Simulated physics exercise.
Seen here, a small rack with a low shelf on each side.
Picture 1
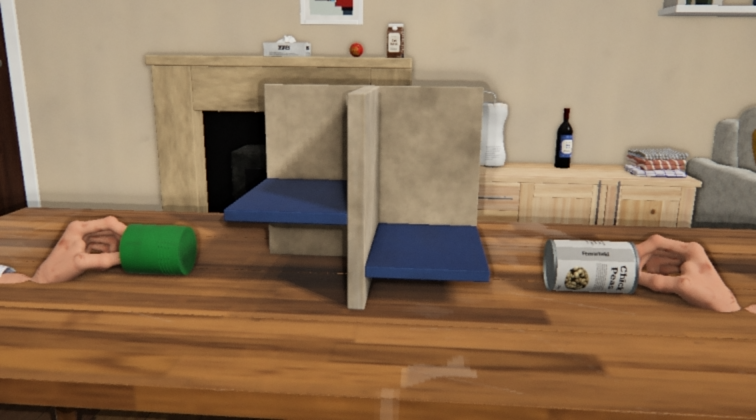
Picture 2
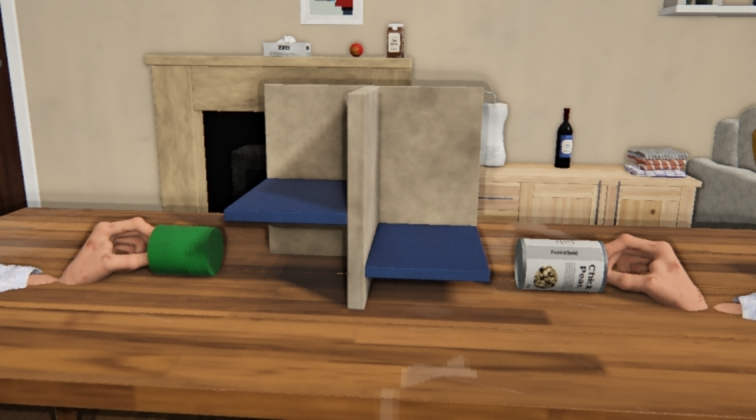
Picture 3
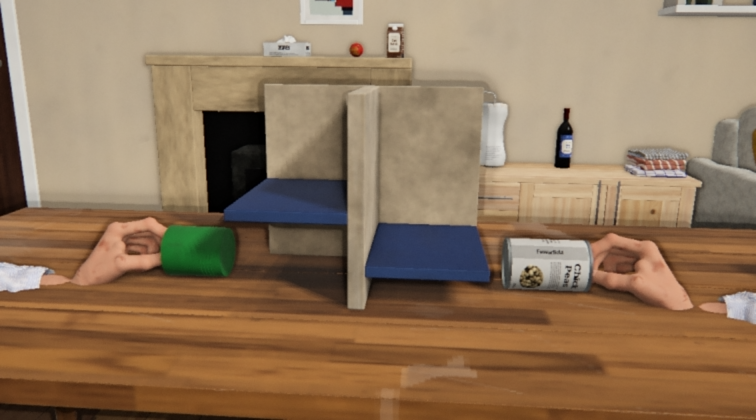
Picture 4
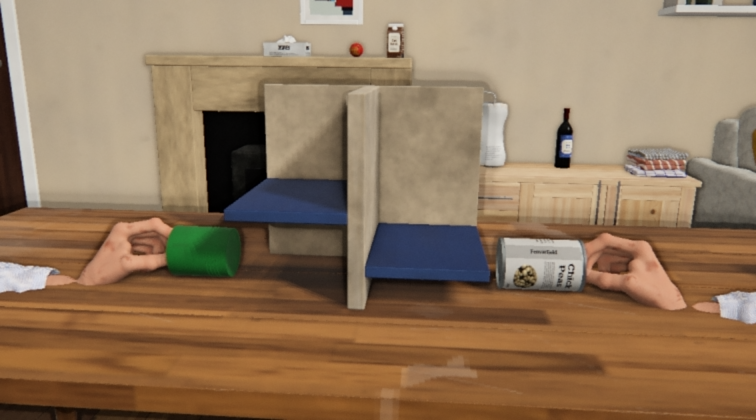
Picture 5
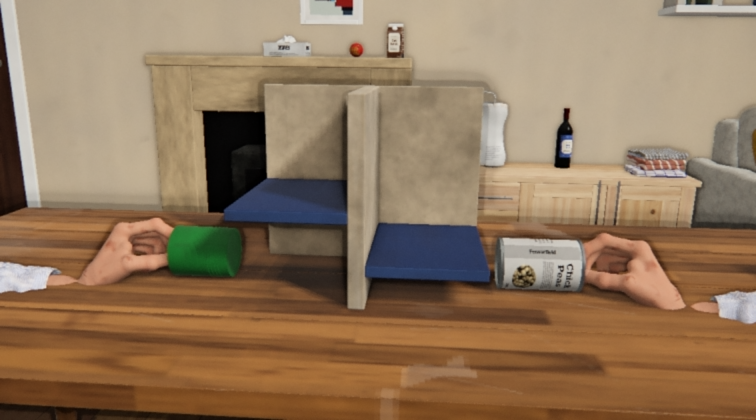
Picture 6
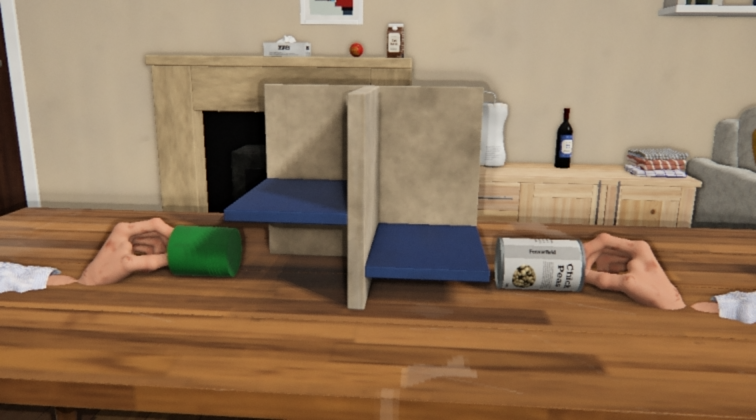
Two hands slide a green beaker and a white tin inward toward a small rack.
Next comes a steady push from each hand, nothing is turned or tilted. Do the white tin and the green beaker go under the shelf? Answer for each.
The white tin catches on the edge and the green beaker slides in.
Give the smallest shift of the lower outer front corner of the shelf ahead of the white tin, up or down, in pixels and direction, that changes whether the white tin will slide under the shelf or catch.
Roughly 20 pixels up.
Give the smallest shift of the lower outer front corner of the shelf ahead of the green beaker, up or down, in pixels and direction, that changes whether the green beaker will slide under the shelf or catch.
Roughly 28 pixels down.
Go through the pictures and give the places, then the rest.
Hands sliding the things forward; white tin (589, 266); green beaker (160, 250); shelf (365, 188), in the first picture.
Hands sliding the things forward; green beaker (187, 251); shelf (365, 188), in the second picture.
Hands sliding the things forward; white tin (545, 265); shelf (365, 188), in the third picture.
Hands sliding the things forward; green beaker (205, 251); shelf (365, 188), in the fourth picture.
Hands sliding the things forward; white tin (538, 264); shelf (365, 188), in the fifth picture.
Hands sliding the things forward; white tin (538, 264); green beaker (206, 252); shelf (365, 188), in the sixth picture.
Then, 0.32 s on from there, white tin stopped at the opening near (522, 264); green beaker sliding up to the opening near (230, 252).
In the end, the white tin is too tall, near (522, 264); the green beaker clears the shelf, near (283, 254).
